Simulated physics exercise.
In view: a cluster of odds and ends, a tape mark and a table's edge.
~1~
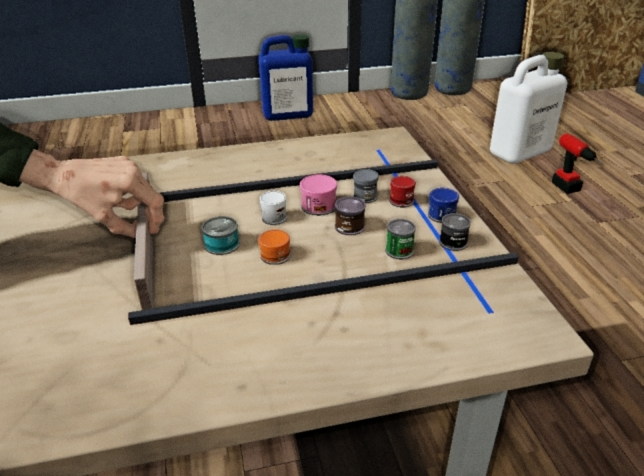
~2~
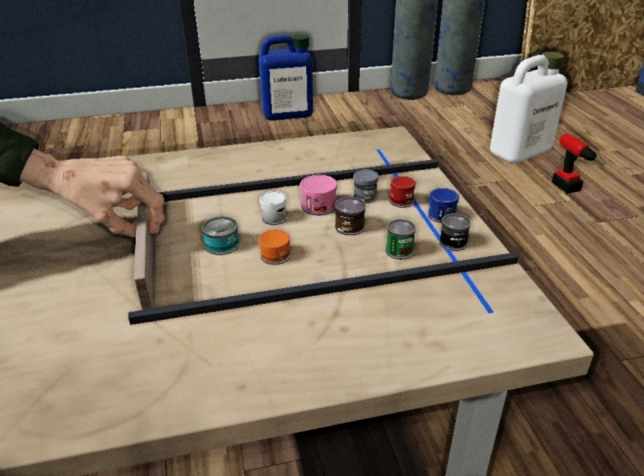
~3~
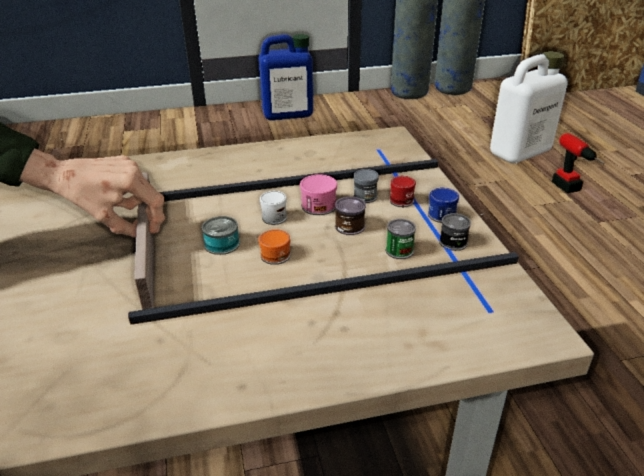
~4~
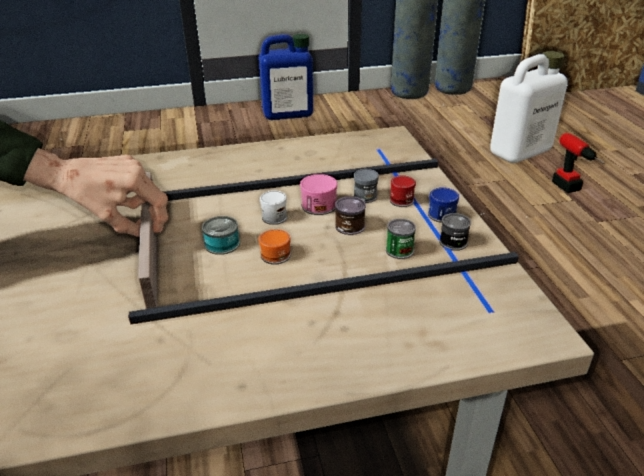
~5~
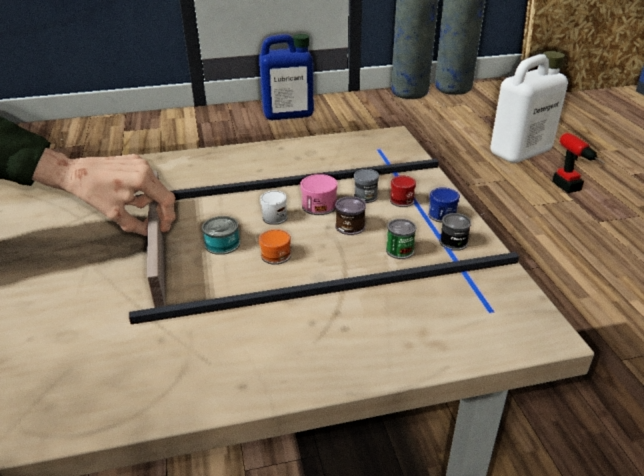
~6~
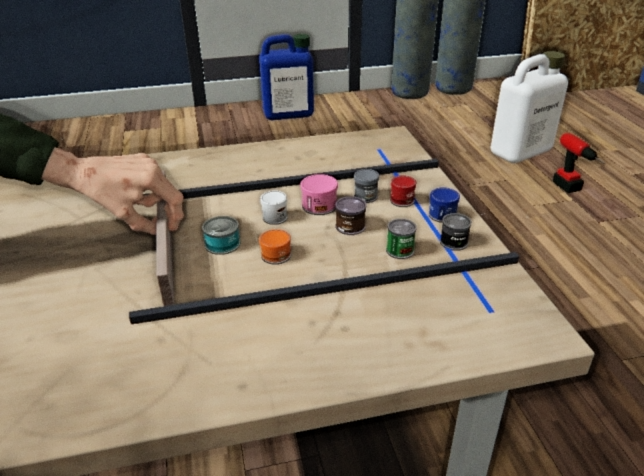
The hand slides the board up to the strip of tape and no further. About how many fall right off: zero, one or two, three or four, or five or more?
As it turns out, the number that fall off is one or two.
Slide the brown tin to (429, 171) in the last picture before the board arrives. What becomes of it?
Then it comes down.
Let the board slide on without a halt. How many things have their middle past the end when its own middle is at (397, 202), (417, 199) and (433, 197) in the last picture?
Past the end: 0, 1 and 3.
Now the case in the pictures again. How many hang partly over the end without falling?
That would be 2.
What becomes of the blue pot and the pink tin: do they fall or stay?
The blue pot falls; the pink tin does not fall.
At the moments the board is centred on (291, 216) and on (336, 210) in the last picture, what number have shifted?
First 4, then 6.
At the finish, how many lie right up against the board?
5 of them.
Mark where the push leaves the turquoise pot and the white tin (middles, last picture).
The turquoise pot stops around (441, 205); the white tin around (427, 190).
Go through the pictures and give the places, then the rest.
In the first picture, blue pot (443, 206); black pot (455, 232); red tin (402, 192); board (145, 236); tape (423, 215).
In the second picture, black pot (455, 232); grey tin (366, 186).
In the third picture, red tin (402, 192); turquoise pot (221, 235).
In the fourth picture, blue pot (443, 205); orange pot (275, 247).
In the fifth picture, black pot (455, 232); white tin (274, 208).
In the sixth picture, blue pot (444, 205); black pot (455, 232); red tin (403, 192); board (165, 233); tape (424, 214).
Soon after, none off yet; blue pot at rest near (444, 205); black pot at rest near (455, 232); red tin at rest near (403, 192).
Then, none off yet; blue pot moved a little near (455, 204); black pot at rest near (455, 232); red tin moving near (407, 191).
By the end, the number that fall off is one or two; fallen, blue pot.
